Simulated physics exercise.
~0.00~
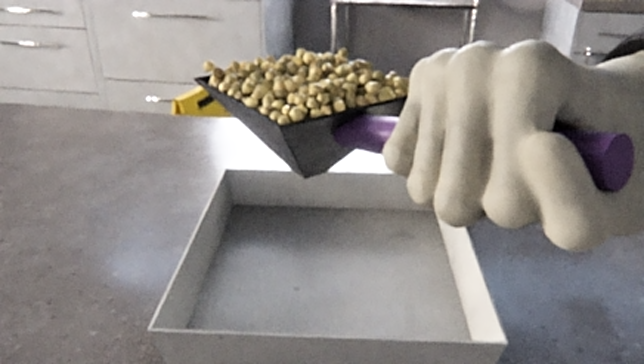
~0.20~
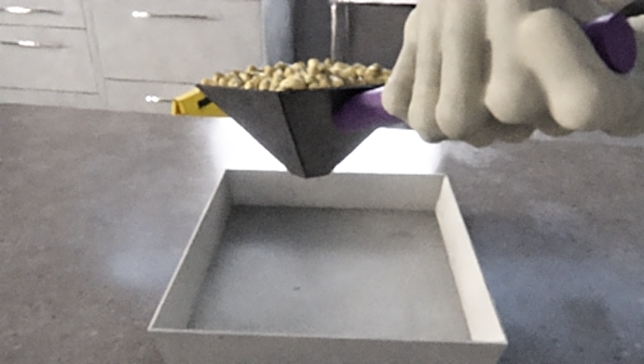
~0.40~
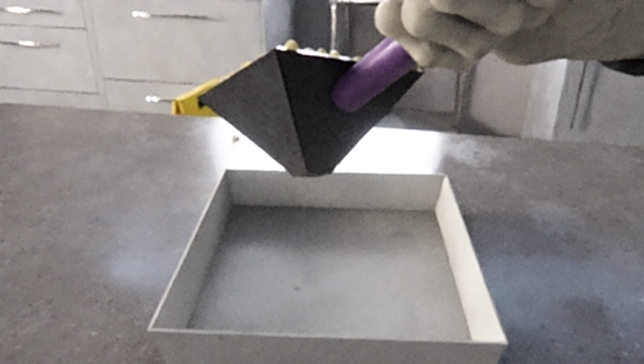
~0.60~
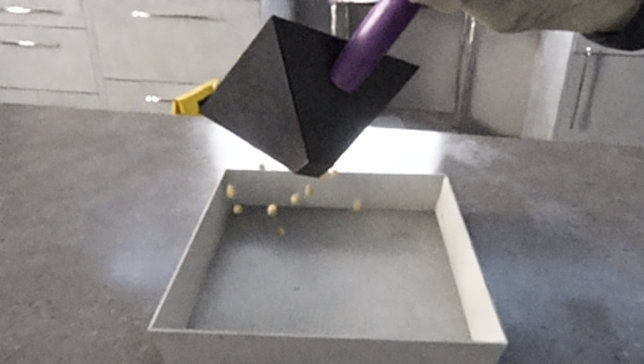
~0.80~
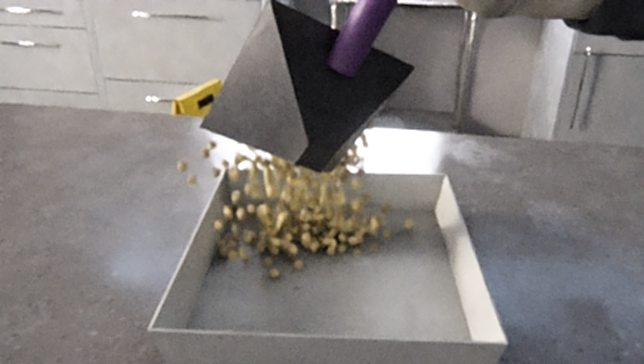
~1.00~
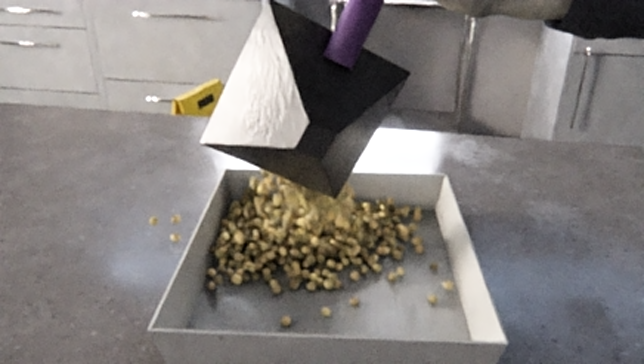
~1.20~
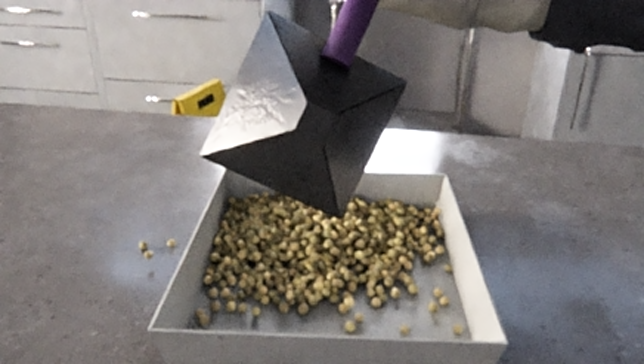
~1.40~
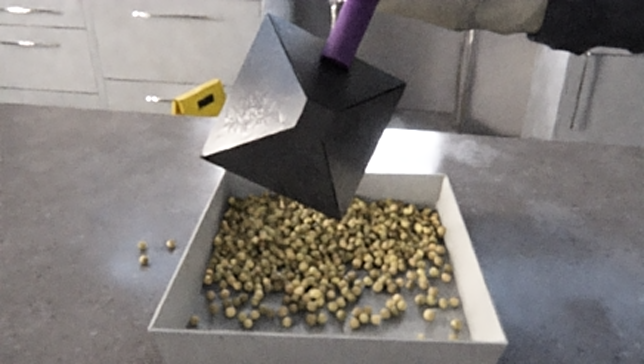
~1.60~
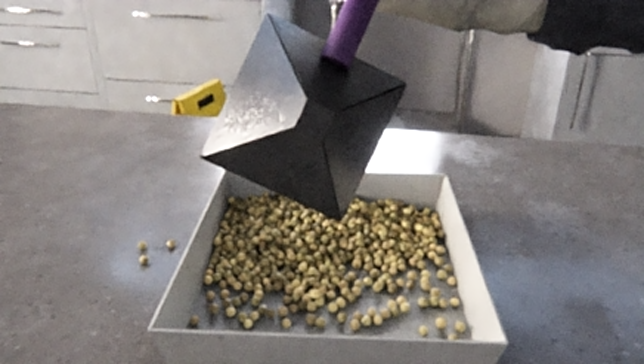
A hand tips a black scoop of soya beans into a tray, spilling a few outside.
